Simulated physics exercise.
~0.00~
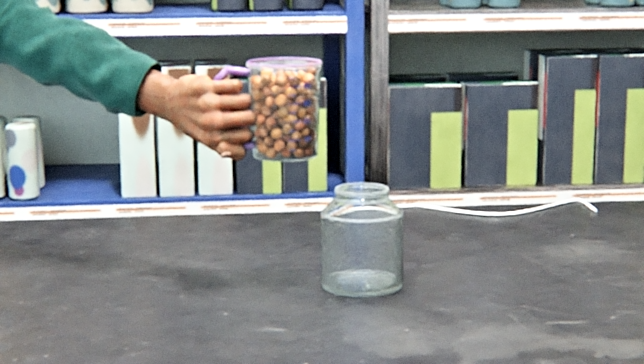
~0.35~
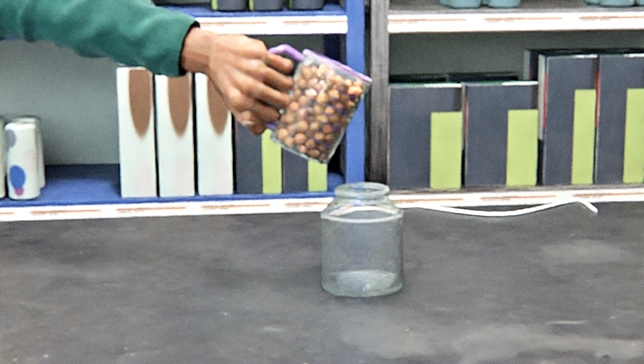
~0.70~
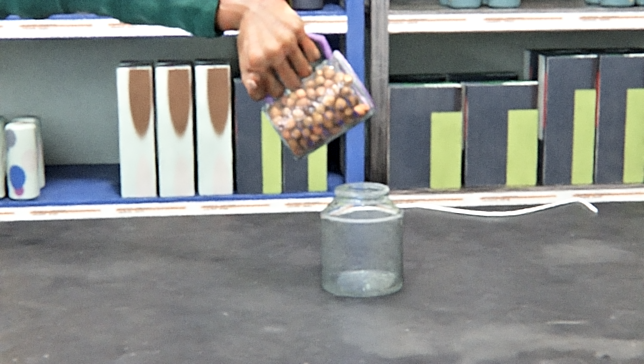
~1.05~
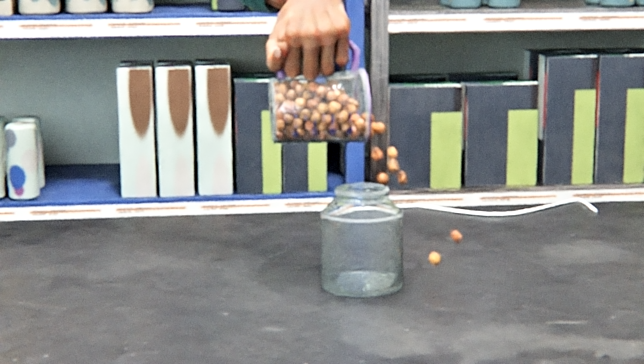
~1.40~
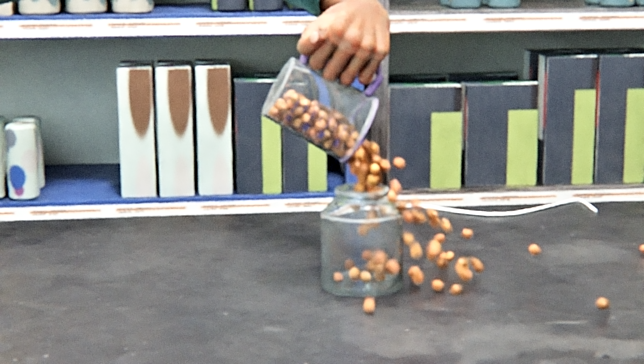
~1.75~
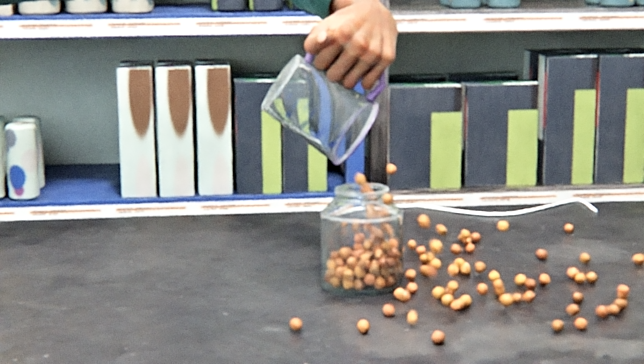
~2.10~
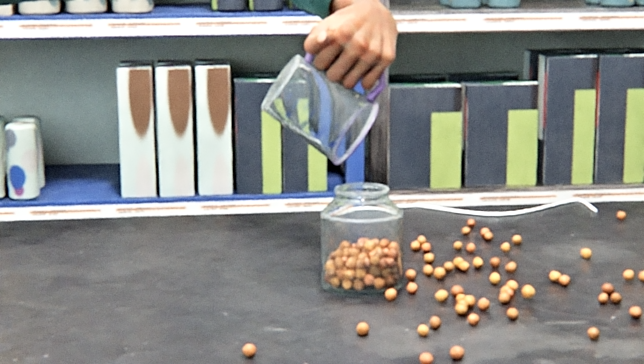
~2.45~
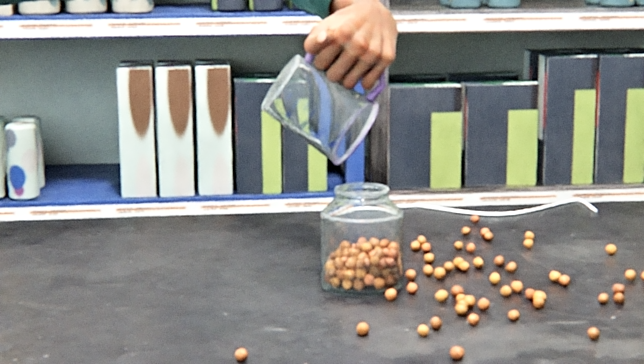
The clip opens with a hand in a green sleeve holding a clear, purple-rimmed cup full of small round brown pieces, up and to the left of an open glass jar on a dark tabletop. The hand carries the cup to the right, tipping it as it nears the jar. Once the cup lies on its side, pieces start to fall, the first ones missing the jar to the right. As it tilts further, a rush pours out, some dropping inside and others bouncing across the table. The cup ends empty and still, with the jar partly filled and many pieces scattered, mostly to the right.
